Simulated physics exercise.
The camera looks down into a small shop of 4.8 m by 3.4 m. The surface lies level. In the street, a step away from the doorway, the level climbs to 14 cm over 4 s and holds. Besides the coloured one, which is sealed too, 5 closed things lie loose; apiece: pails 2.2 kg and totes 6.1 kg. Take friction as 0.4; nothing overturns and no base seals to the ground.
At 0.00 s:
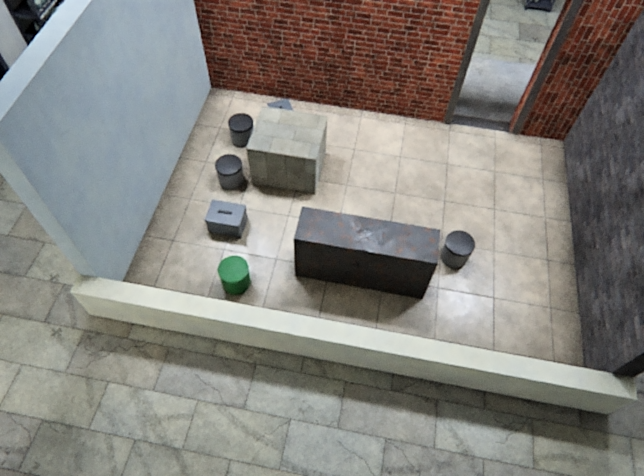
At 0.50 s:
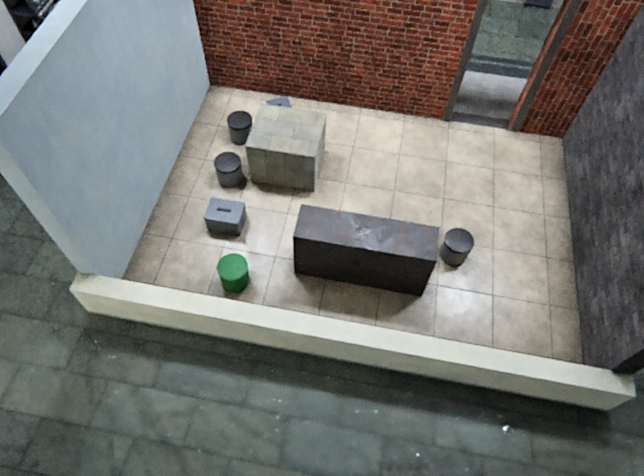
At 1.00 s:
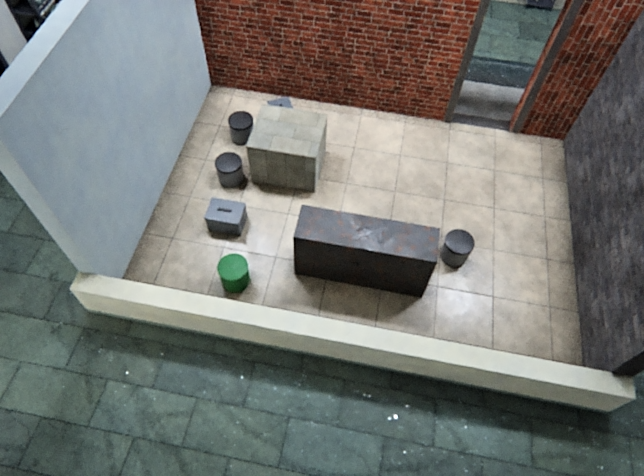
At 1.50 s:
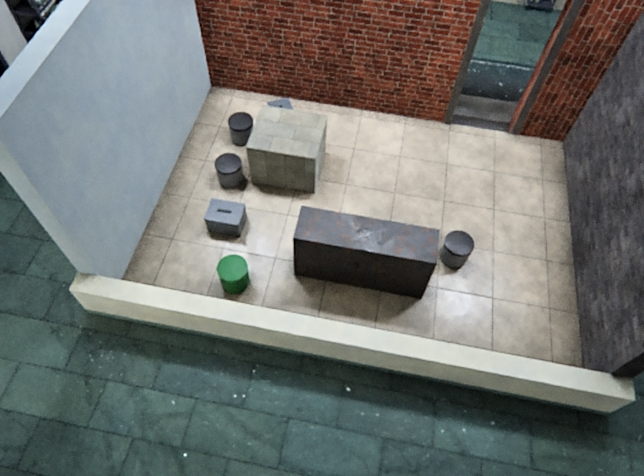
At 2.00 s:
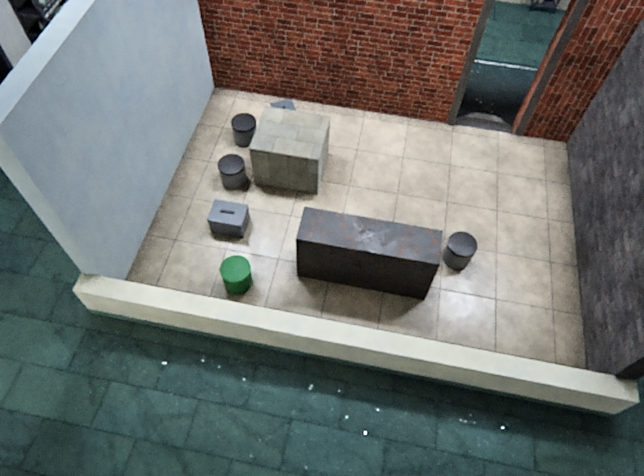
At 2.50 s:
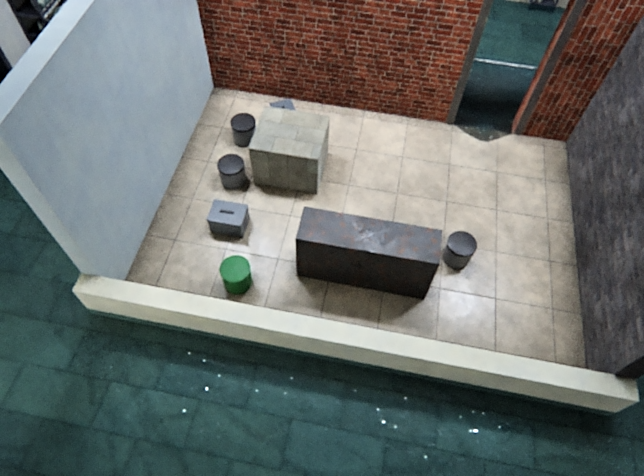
In the video, greenish water with white flecks spreads over the paving outside a small brick-walled room seen from above, then edges in at the doorway, while the green pail and the grey containers, block and counter stay still.
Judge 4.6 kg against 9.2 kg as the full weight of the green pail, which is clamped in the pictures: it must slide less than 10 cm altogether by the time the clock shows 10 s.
For it, the lower weight is enough.
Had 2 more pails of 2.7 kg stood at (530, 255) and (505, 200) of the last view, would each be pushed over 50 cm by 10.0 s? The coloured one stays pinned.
In that order: Past it, past it.
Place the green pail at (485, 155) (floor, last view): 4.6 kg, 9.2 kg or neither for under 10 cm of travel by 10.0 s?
Neither is enough.
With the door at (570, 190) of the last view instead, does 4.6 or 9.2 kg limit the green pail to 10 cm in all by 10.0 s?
Then the lower weight is enough.
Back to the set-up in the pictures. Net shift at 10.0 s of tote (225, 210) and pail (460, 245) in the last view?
In turn: 0 cm, 200 cm.
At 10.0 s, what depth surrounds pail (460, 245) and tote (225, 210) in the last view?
About 3 and 2 cm.
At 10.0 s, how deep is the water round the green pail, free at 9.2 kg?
About 3 cm.
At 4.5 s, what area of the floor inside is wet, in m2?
About 4.0 m2.
After 3.5 s the green pail would be 0 cm from its start with 4.6 kg and 0 cm from its start with 9.2 kg; 0 cm of water round it then.
After 4.5 s the green pail would be 0 cm from its start with 4.6 kg and 0 cm from its start with 9.2 kg; 0 cm of water round it then.
After 7.0 s the green pail would be 0 cm from its start with 4.6 kg and 0 cm from its start with 9.2 kg; 0 cm of water round it then.
After 10.0 s the green pail would be 0 cm from its start with 4.6 kg and 0 cm from its start with 9.2 kg; 3 cm of water round it then.
